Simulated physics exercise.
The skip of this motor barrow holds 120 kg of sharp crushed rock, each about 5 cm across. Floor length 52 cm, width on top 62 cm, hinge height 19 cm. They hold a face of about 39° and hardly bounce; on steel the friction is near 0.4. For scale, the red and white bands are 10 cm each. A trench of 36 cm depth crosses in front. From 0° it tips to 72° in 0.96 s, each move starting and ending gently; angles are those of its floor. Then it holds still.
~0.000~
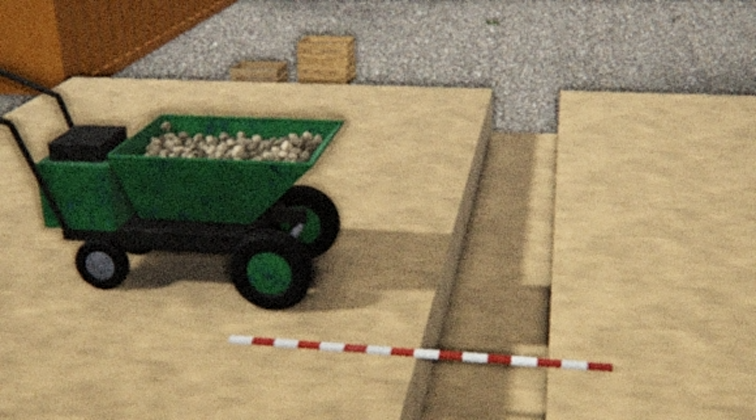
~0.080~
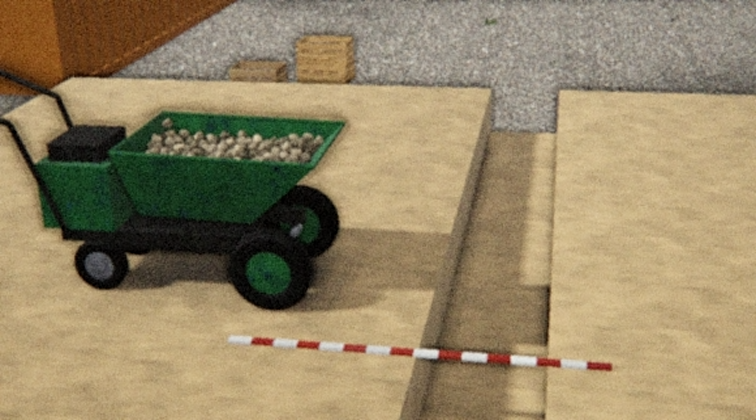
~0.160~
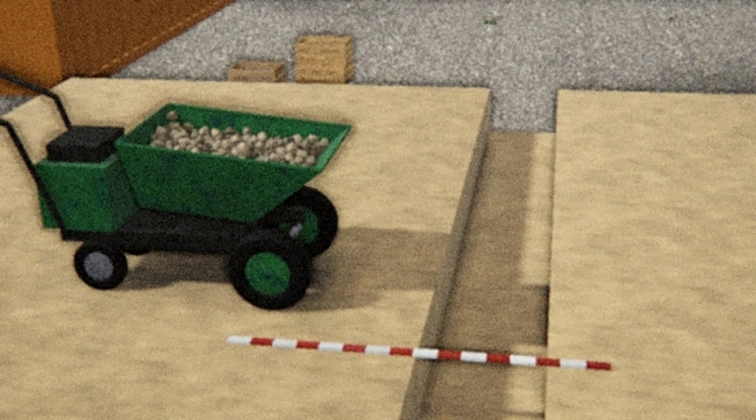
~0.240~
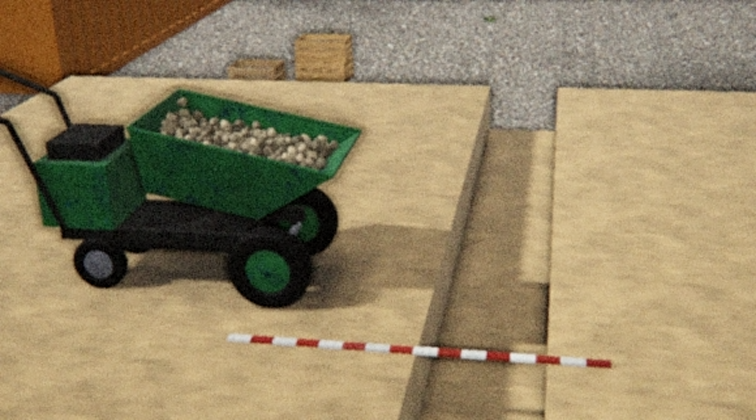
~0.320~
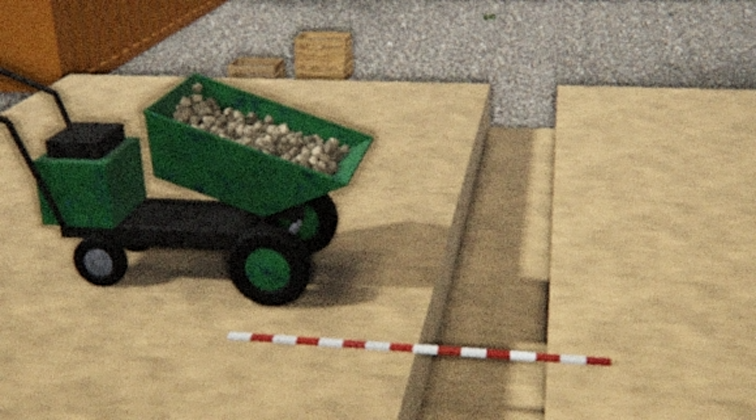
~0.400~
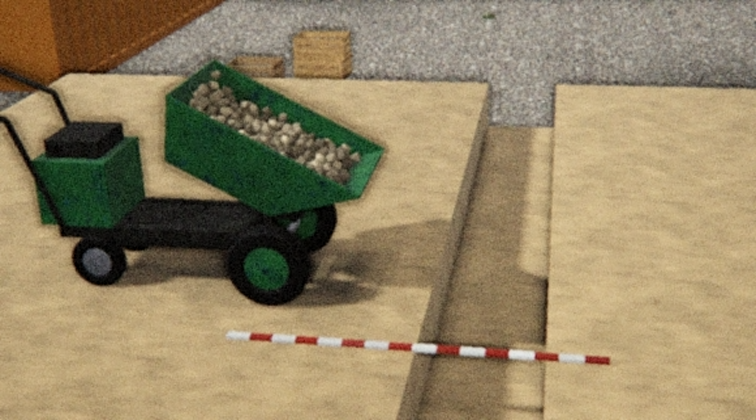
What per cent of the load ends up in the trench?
Roughly 85 per cent ends in the trench.
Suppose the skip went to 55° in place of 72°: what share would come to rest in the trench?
Then about 30 per cent.
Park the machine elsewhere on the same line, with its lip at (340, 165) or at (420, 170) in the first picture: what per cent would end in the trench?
Near 100 per cent from the first place, 70 from the second.
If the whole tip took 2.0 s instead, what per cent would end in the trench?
Then about 85 per cent.
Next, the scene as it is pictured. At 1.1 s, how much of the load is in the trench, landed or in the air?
About 20 per cent by then.
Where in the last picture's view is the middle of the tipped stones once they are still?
Around (481, 343).
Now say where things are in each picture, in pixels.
The skip is at 0°, its lip at (313, 165); the top of the load is at (267, 141), in the first frame.
Lip at (315, 167), floor tilted 1°, highest stones at (222, 140); the stones move at 0.3 m/s on average, in the second frame.
Lip at (322, 171), floor tilted 5°, highest stones at (187, 133); the stones move at 0.5 m/s on average, in the third frame.
The skip is at 11°, its lip at (333, 176); the top of the load is at (181, 118); the stones move at 0.7 m/s on average, in the fourth frame.
The skip is at 19°, its lip at (347, 185); the top of the load is at (194, 104); the stones move at 0.9 m/s on average, in the fifth frame.
The skip is at 27°, its lip at (360, 197); the top of the load is at (207, 91); the stones move at 1.0 m/s on average, in the sixth frame.
After 0.7 s the floor is at 61°; 100 % in the skip; the foremost stones are at (394, 230).
After 1.1 s the floor is at 72°; 68 % in the skip, 12 % short of the trench, 21 % in the trench; the foremost stones are at (478, 352).
After 1.4 s the floor is at 72°; 20 % in the skip, 13 % short of the trench, 67 % in the trench; the foremost stones are at (542, 358).
After 3.4 s the floor is at 72°; 1 % in the skip, 14 % short of the trench, 85 % in the trench; the foremost stones are at (540, 355).
